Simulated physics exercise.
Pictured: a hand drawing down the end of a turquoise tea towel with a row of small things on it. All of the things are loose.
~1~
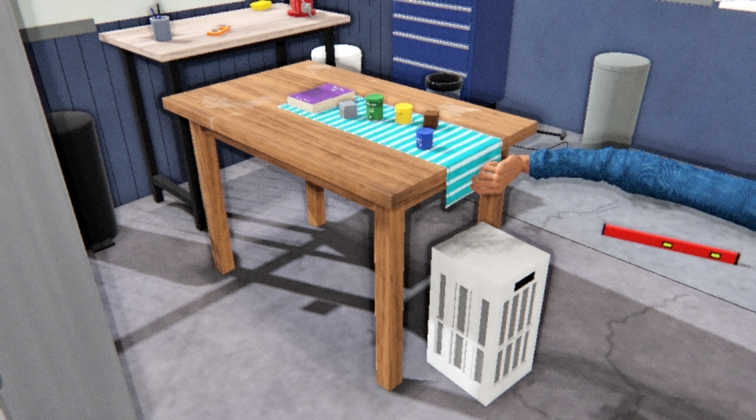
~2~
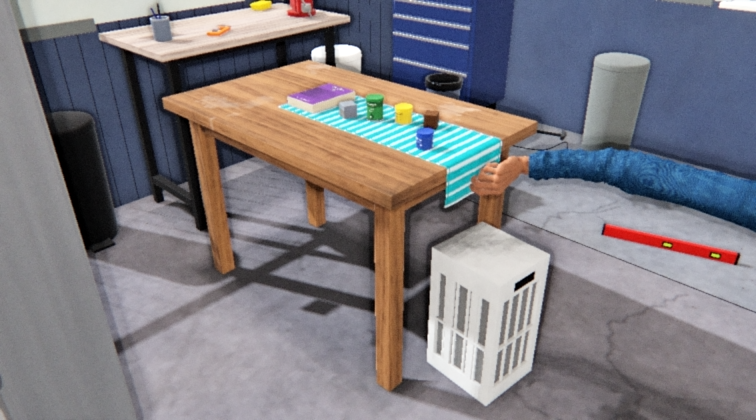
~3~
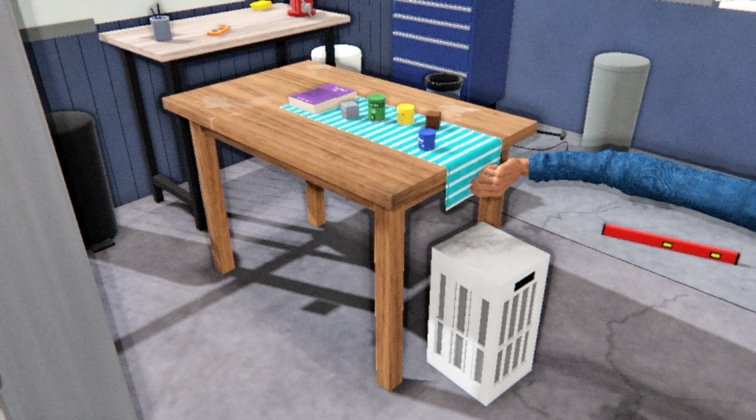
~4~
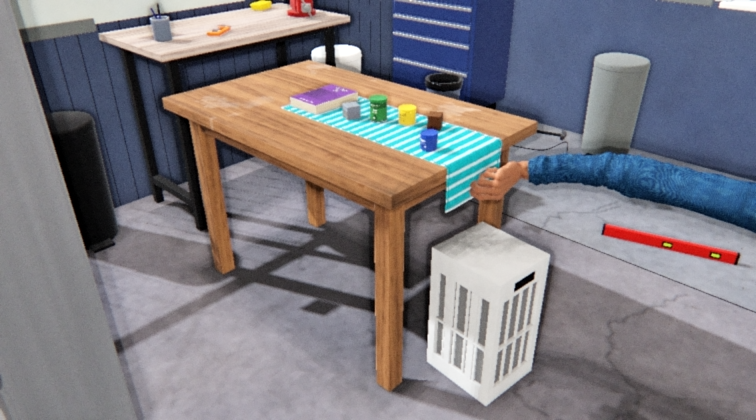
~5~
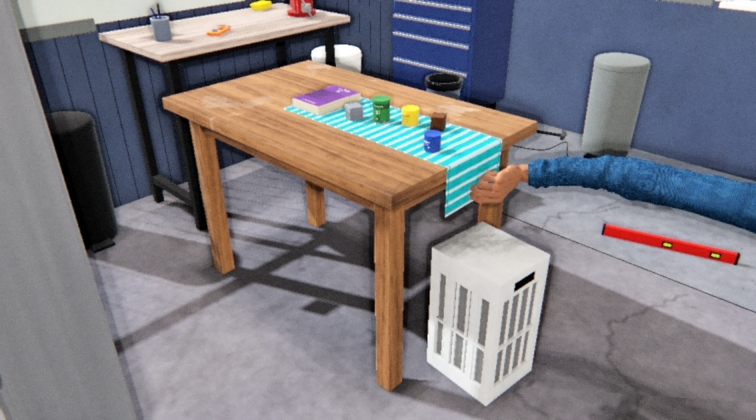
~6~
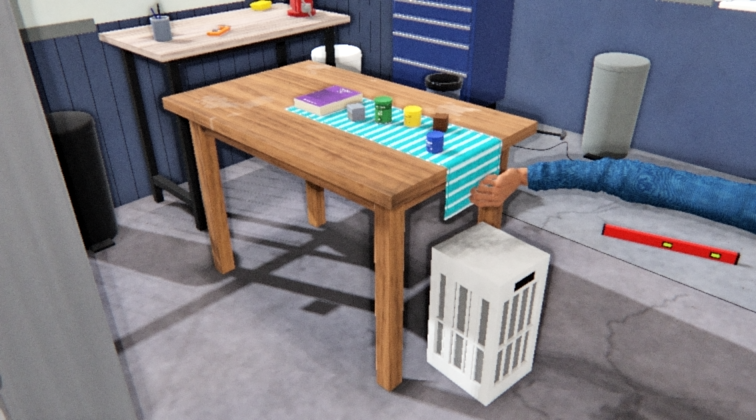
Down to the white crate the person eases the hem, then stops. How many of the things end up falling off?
One.
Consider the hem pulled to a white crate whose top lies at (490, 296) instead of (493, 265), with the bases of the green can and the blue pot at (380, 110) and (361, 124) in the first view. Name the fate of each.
The green can ends up still on top and the blue pot ends up still on top.
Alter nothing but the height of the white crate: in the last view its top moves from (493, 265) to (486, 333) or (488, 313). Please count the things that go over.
That would make 4 and 3.
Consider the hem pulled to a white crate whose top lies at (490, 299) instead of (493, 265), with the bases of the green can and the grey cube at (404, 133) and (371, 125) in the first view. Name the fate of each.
In the end the green can is no longer on top and the grey cube is still on top.
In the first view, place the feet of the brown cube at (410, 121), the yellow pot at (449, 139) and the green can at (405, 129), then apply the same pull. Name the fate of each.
Brown cube safe, yellow pot lost, green can safe.
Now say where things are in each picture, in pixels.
The first frame shows hem (446, 208); blue pot (425, 131); brown cube (431, 113); yellow pot (404, 106); green can (375, 96); grey cube (348, 103); top of the crate (493, 265).
The second frame shows hem (445, 208); blue pot (425, 131).
The third frame shows hem (446, 210); brown cube (434, 113).
The fourth frame shows hem (445, 213); yellow pot (407, 107); top of the crate (493, 265).
The fifth frame shows hem (445, 217); green can (381, 98).
The sixth frame shows hem (445, 220); blue pot (435, 134); brown cube (441, 116); yellow pot (413, 109); green can (383, 99); grey cube (356, 106).
Soon after, hem near (471, 225); all still up.
Then, hem on the crate; blue pot gone.
At rest, hem on the crate; blue pot gone. The answer is one.
